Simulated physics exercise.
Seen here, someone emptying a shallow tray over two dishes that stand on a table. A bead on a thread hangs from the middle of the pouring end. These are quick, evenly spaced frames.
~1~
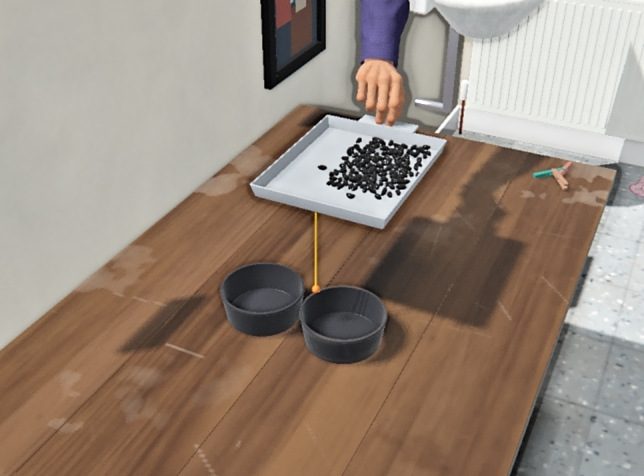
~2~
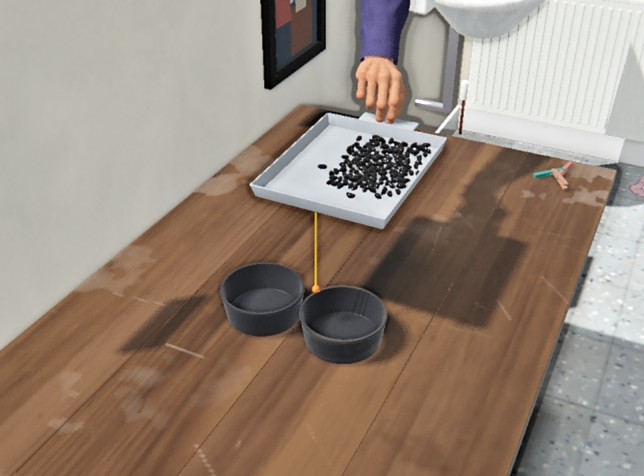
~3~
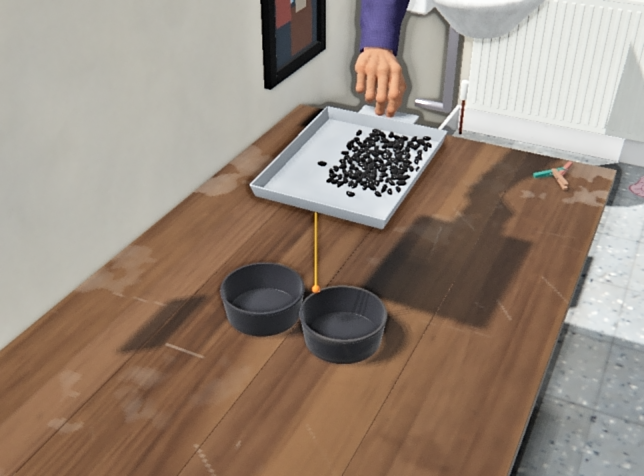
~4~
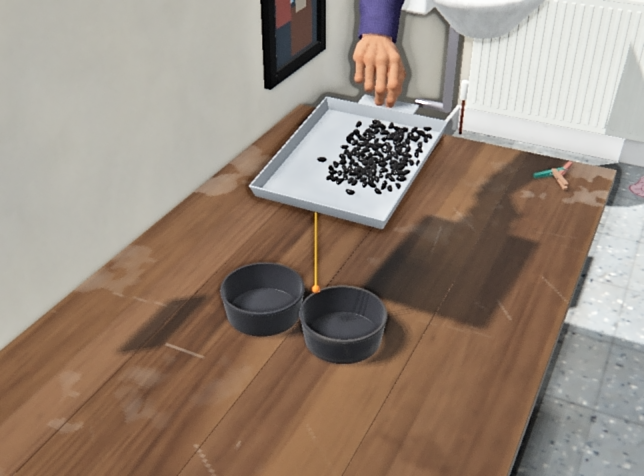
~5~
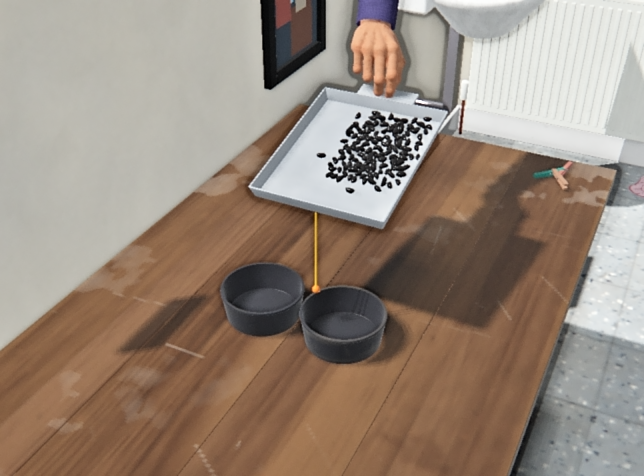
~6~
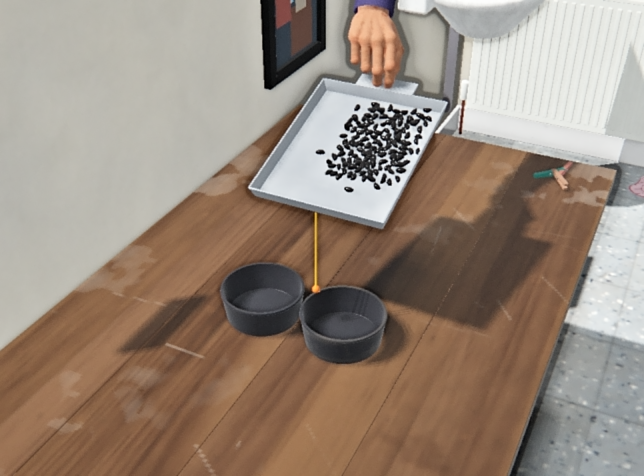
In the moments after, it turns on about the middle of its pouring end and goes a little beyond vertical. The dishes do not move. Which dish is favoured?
The right-hand one ends fuller.
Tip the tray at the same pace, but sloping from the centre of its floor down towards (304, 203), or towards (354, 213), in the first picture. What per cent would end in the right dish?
About 10 and 70 per cent.
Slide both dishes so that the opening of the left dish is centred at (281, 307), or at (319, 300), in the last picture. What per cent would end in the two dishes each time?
About 80 and 30 per cent.
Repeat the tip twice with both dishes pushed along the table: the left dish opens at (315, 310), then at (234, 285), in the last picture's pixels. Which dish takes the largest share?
In turn: The dish on the left; the right one.
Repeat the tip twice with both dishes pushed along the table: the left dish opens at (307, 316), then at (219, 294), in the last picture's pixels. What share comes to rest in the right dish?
Near 10 % and 60 %.
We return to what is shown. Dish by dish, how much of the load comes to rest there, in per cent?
The left dish has 20 per cent, the right dish has 50.
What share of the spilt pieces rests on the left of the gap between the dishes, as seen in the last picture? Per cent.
Close to 60 per cent.
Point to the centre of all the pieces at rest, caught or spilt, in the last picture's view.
Roughly at (322, 339).
Just after the last frame, tray tipped steeply; almost all on the tray; just a few outside both; about a tenth in the air.
A moment on, tray tipped past a quarter turn; roughly a quarter on the tray; roughly a quarter in the right dish; about a tenth in the left dish; about a tenth outside both; roughly a third in the air.
Further on, tray tipped past a quarter turn; roughly half in the right dish; roughly a quarter in the left dish; roughly a third outside both.
When it is over, tray tipped past a quarter turn; roughly half in the right dish; roughly a quarter in the left dish; roughly a third outside both.
